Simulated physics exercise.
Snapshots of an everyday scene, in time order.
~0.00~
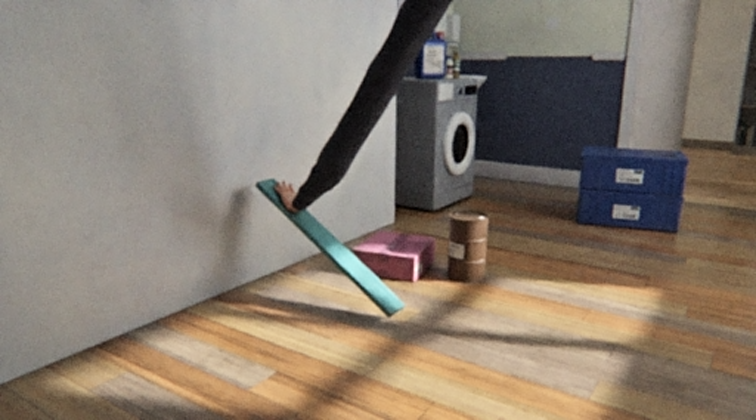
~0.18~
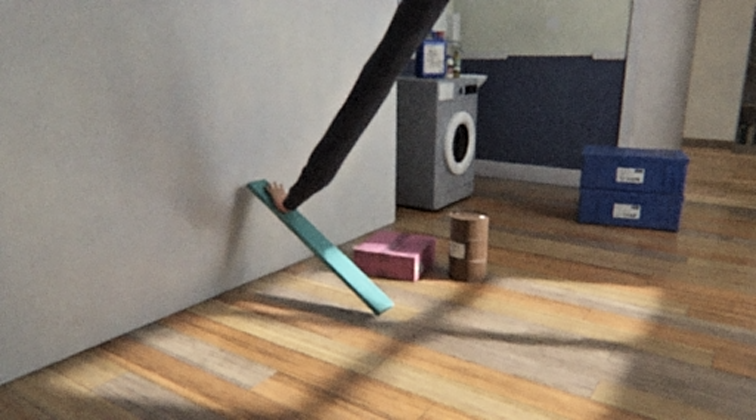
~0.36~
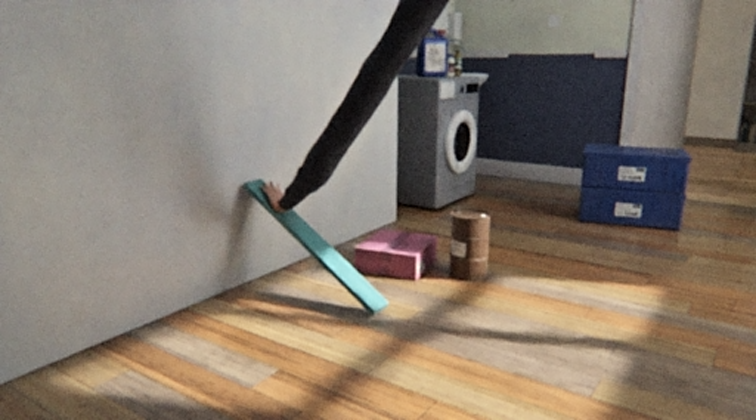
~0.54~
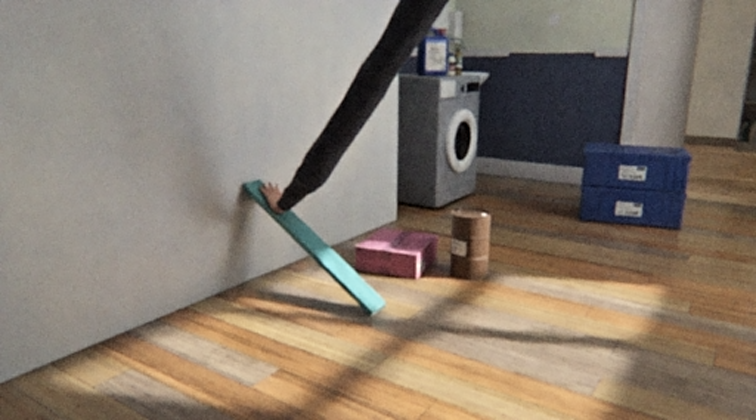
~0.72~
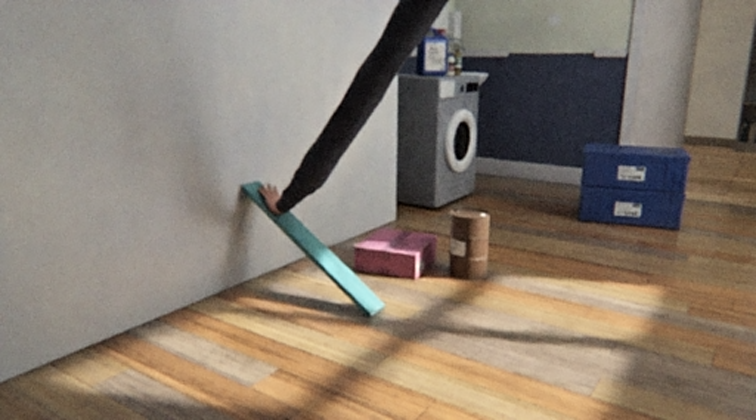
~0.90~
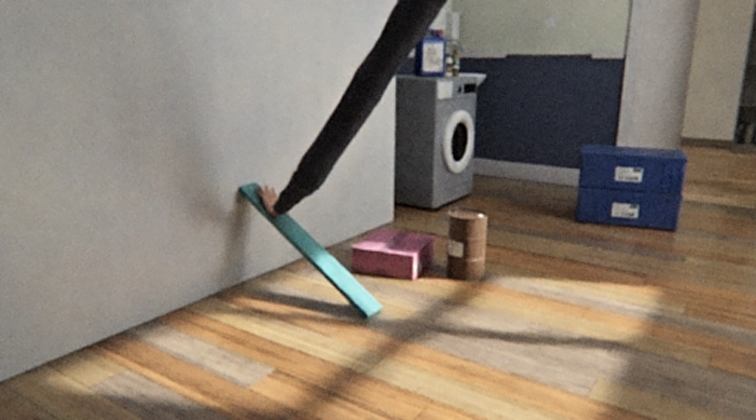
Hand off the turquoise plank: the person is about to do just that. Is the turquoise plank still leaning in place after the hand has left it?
No, it gives way.
After 1.30 s, turquoise plank 27° lower than it was left near (321, 290).
After 1.40 s, turquoise plank 32° lower than it was left near (323, 288).
In the end (2.2 s), moved from the start, turquoise plank; the other 2 unmoved. At the end, from the last picture's camera, turquoise plank near (323, 298). The plank slips out.
